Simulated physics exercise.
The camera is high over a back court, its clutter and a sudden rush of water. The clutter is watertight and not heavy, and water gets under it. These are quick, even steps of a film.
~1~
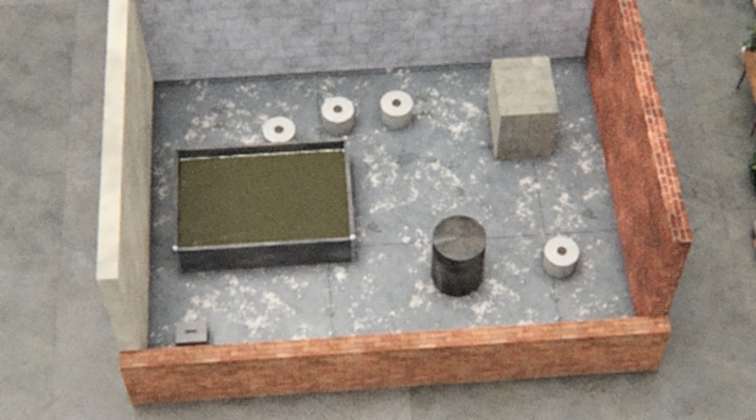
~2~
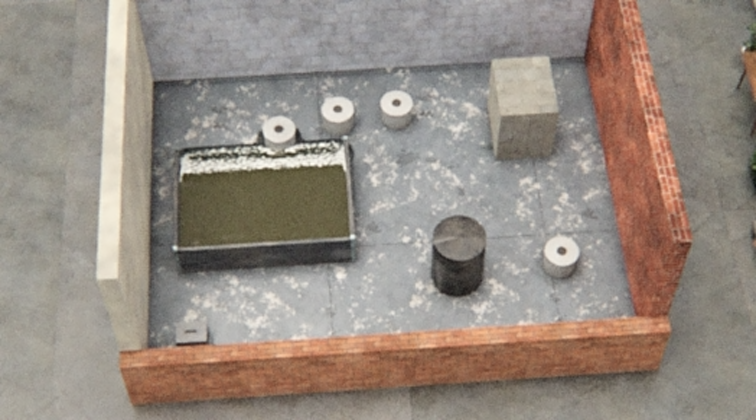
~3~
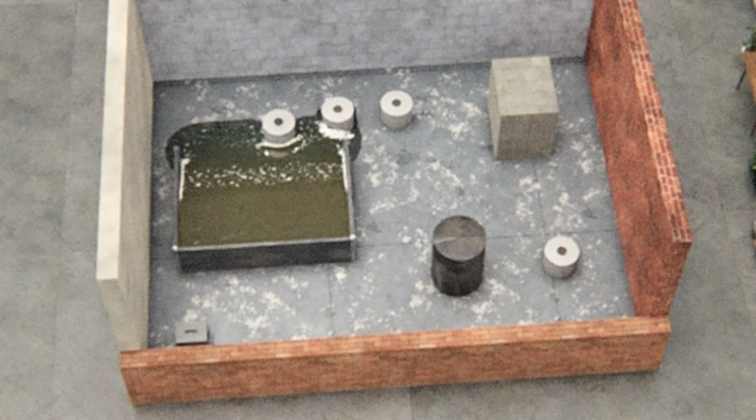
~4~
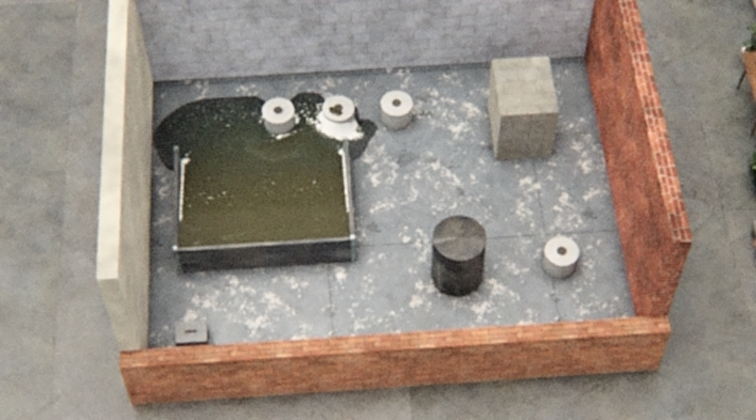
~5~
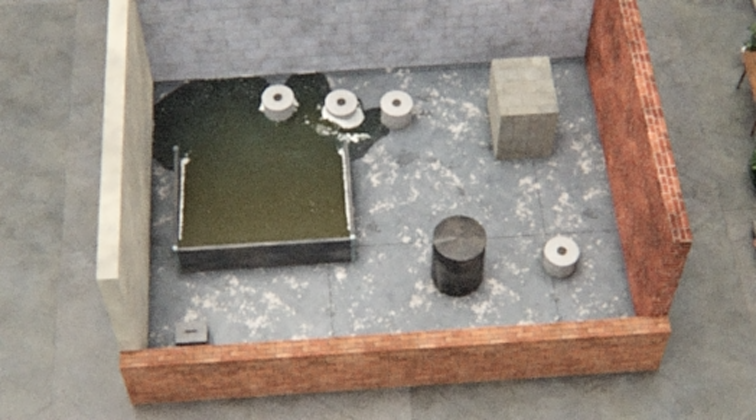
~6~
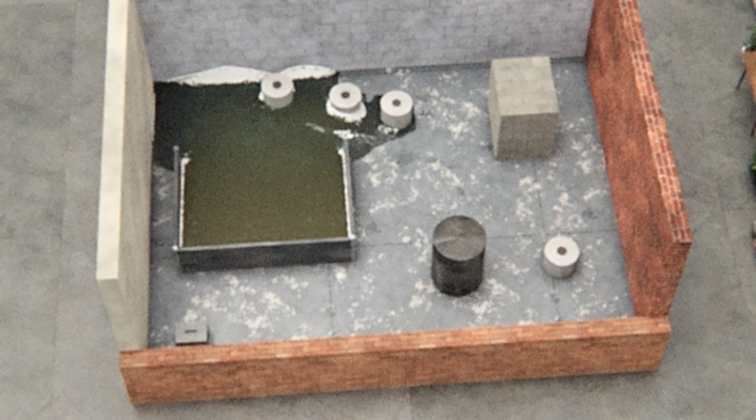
The video shows a walled court where dark greenish water surges over the back edge of a rectangular basin and spreads toward the rear wall, nudging two pale round tubs slightly backward while the other objects stay in place.
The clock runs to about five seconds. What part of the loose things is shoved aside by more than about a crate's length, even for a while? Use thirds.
That comes to two thirds or more.
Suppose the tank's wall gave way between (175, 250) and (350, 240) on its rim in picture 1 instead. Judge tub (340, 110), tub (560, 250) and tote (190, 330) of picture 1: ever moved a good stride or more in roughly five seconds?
In that order: Not that far, under that, shifted that much.
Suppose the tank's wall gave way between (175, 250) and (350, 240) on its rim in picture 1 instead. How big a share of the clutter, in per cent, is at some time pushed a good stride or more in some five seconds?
I make it 20 per cent.
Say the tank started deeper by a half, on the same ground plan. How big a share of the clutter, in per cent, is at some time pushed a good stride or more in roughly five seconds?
About 100 per cent.
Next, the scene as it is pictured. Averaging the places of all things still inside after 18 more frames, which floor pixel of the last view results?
Roughly at (413, 197).
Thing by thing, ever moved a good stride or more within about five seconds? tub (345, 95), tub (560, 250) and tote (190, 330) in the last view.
In turn: Moved that far, under that, shifted that much.
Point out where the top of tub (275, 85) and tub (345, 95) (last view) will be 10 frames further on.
Around (305, 91) and (441, 76).
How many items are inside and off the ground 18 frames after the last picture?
It comes to 0.
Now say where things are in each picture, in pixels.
In the first frame, a tub at (279, 130), on the bottom; a tub at (338, 109), on the bottom; 0 of 5 have shifted.
In the second frame, a tub at (279, 129), on the bottom; a tub at (338, 109) rests on the ground; 0 of 5 have shifted.
In the third frame, a tub at (279, 122) rests on the ground, close to its start; a tub at (338, 109), on the bottom; 1 of 5 have shifted.
In the fourth frame, a tub at (278, 110) rests on the ground, a stride from its start; a tub at (338, 108) rests on the ground; 1 of 5 have shifted.
In the fifth frame, a tub at (278, 97) rests on the ground, a stride from its start; a tub at (341, 102) rests on the ground, close to its start; 2 of 5 have shifted.
In the sixth frame, a tub at (277, 85) rests on the ground, a stride from its start; a tub at (345, 95), on the bottom, close to its start; 2 of 5 have shifted.
A moment on, 2 of 5 are well off their spots; 1 afloat.
Next, 2 of 5 are well off their spots; 1 afloat.
Later, 3 of 5 are well off their spots; 0 afloat.
In the end, 4 of 5 are well off their spots, and 4 have been at some point; 0 afloat.
